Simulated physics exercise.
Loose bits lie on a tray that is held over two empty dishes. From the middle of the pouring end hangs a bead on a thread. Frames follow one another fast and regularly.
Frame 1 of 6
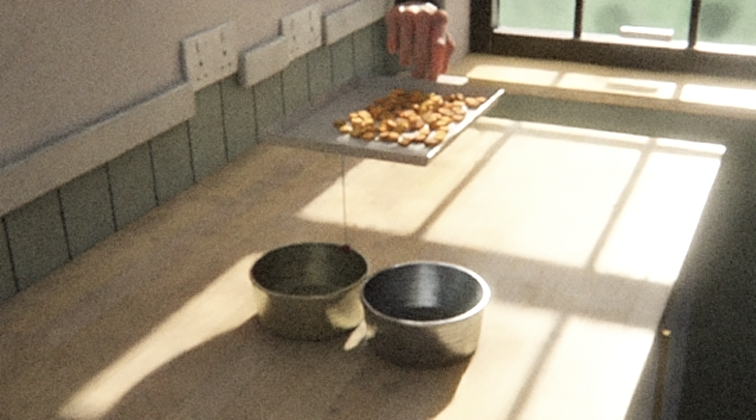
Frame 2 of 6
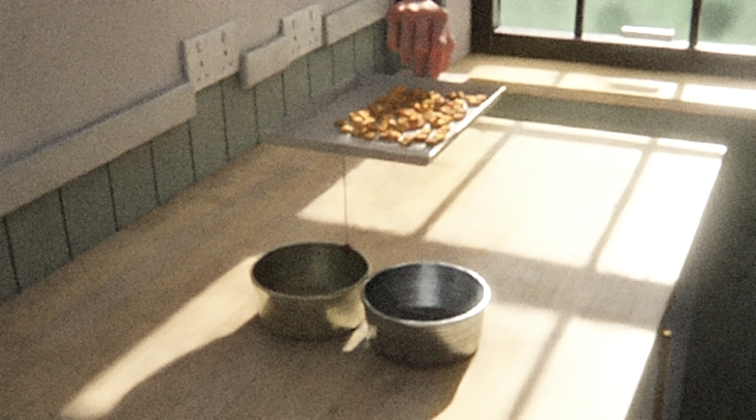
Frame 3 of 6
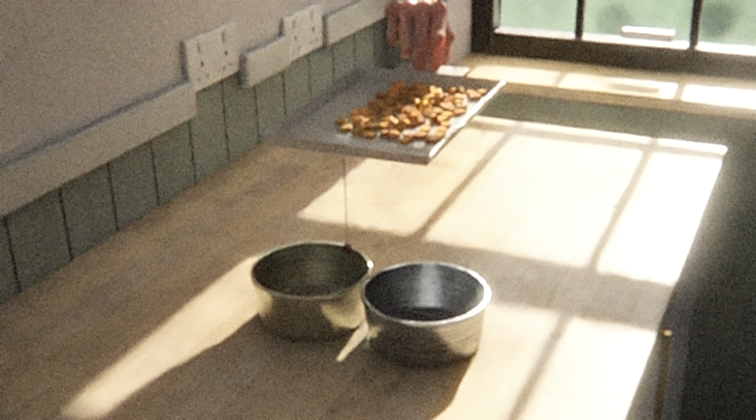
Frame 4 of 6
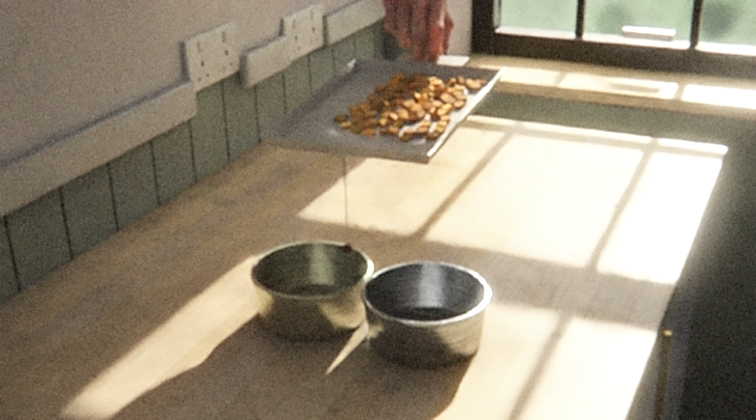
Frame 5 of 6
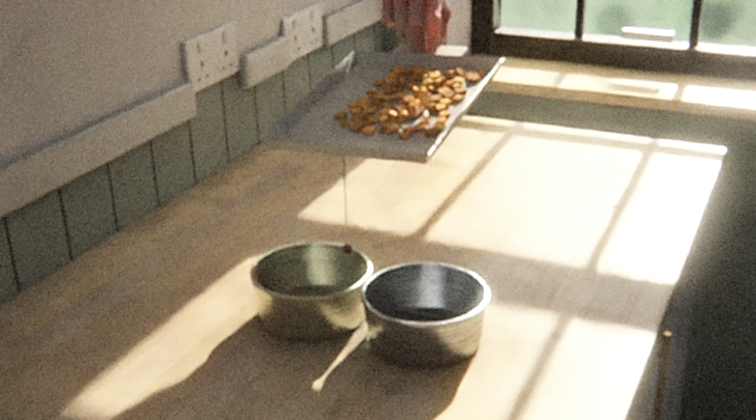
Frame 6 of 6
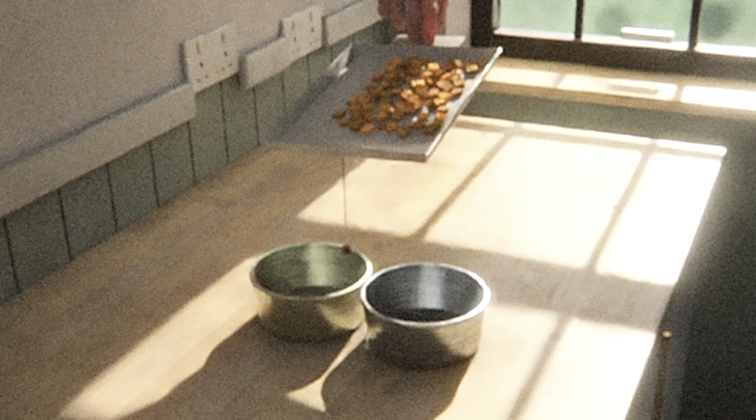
A tray of small orange-brown crackers tilting slightly as a hand raises its far side above two empty metal dishes on a sunlit counter.
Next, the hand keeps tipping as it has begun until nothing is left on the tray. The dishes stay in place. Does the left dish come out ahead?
More will pour into the dish on the left side.
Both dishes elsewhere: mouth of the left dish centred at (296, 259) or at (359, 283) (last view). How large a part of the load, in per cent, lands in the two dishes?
90 and 30 in a hundred, in turn.
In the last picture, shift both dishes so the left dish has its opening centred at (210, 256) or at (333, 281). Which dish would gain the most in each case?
Answer, in order: The one to the right and the one to the left.
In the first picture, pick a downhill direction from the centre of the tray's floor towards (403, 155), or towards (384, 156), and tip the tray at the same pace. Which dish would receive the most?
Try 1: The right-side dish; try 2: The right-side dish.
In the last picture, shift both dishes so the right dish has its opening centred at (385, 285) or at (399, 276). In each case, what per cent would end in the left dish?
In turn 90 and 80 in a hundred.
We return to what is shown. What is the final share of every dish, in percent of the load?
Final share: Left dish at 80 per cent, right dish at 0 per cent.
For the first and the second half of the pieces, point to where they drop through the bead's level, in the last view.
The opening part goes through (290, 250); what follows goes through (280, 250).
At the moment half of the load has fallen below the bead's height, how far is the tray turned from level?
Near 90 degrees.
Soon after the last picture, tray tipped steeply; most on the tray; a small part in the left dish; a stray few outside both; a small part in the air.
A little later, tray tipped right over; a small part on the tray; about two thirds in the left dish; a small part outside both; a small part in the air.
Later still, tray tipped past a quarter turn; a stray few in the right dish; most in the left dish; about a quarter outside both.
At rest, tray tipped past a quarter turn; a stray few in the right dish; most in the left dish; about a quarter outside both.
